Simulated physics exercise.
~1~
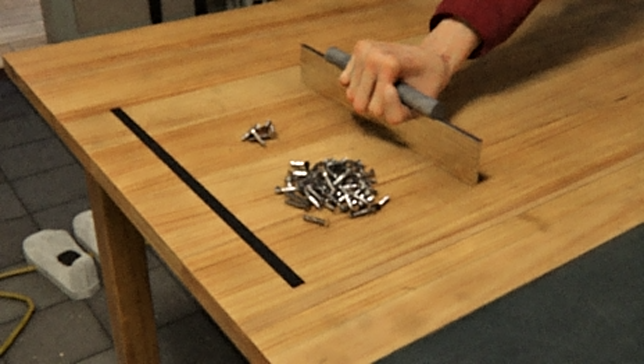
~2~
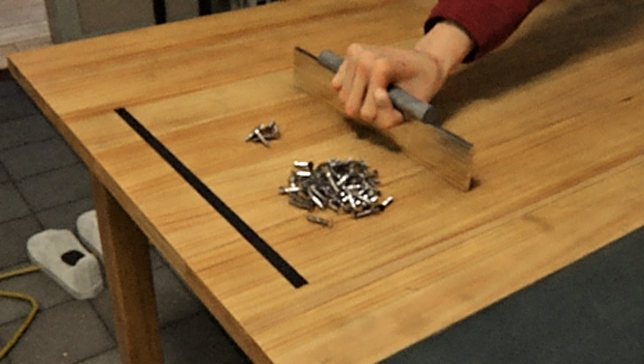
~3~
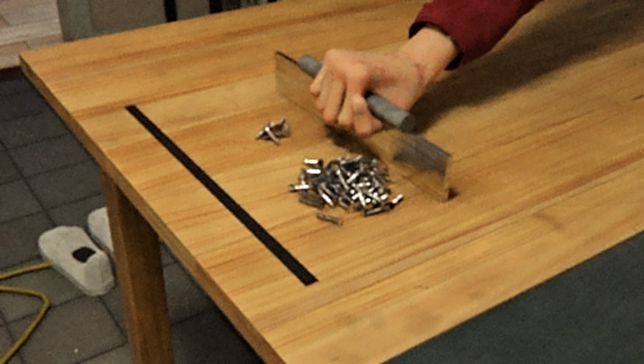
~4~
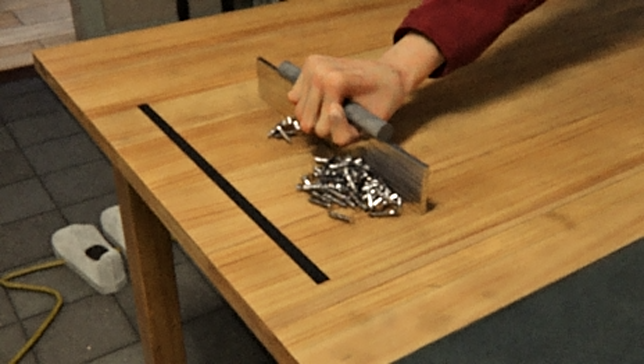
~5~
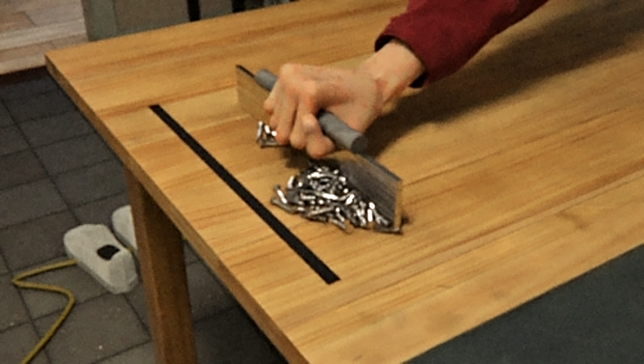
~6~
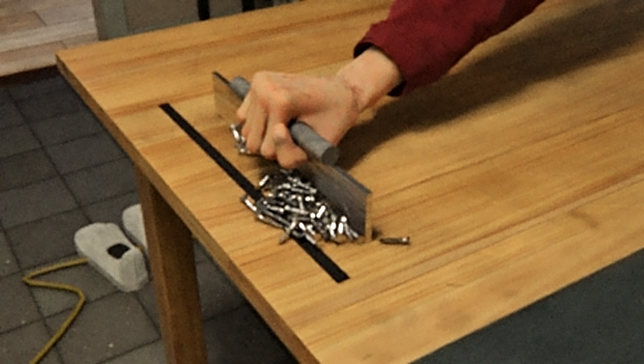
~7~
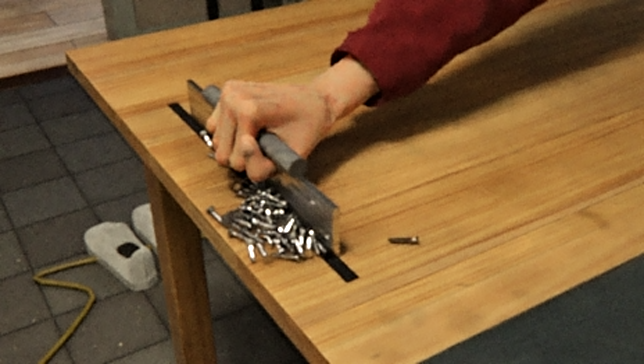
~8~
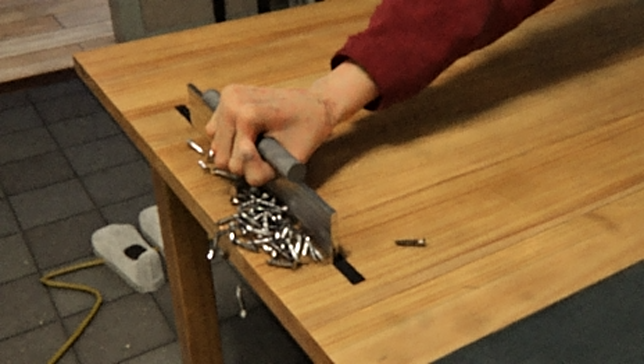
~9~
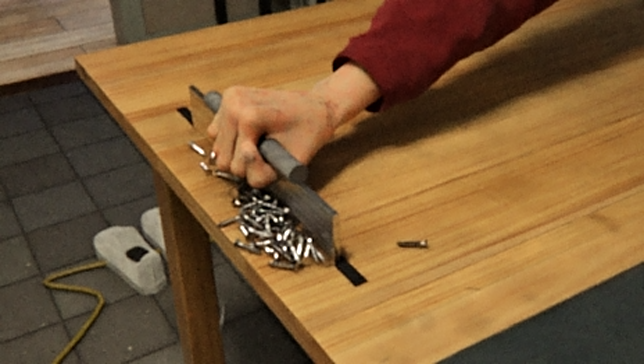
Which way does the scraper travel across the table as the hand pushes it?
The scraper moves to the left, toward the strip of black tape near the table's edge.
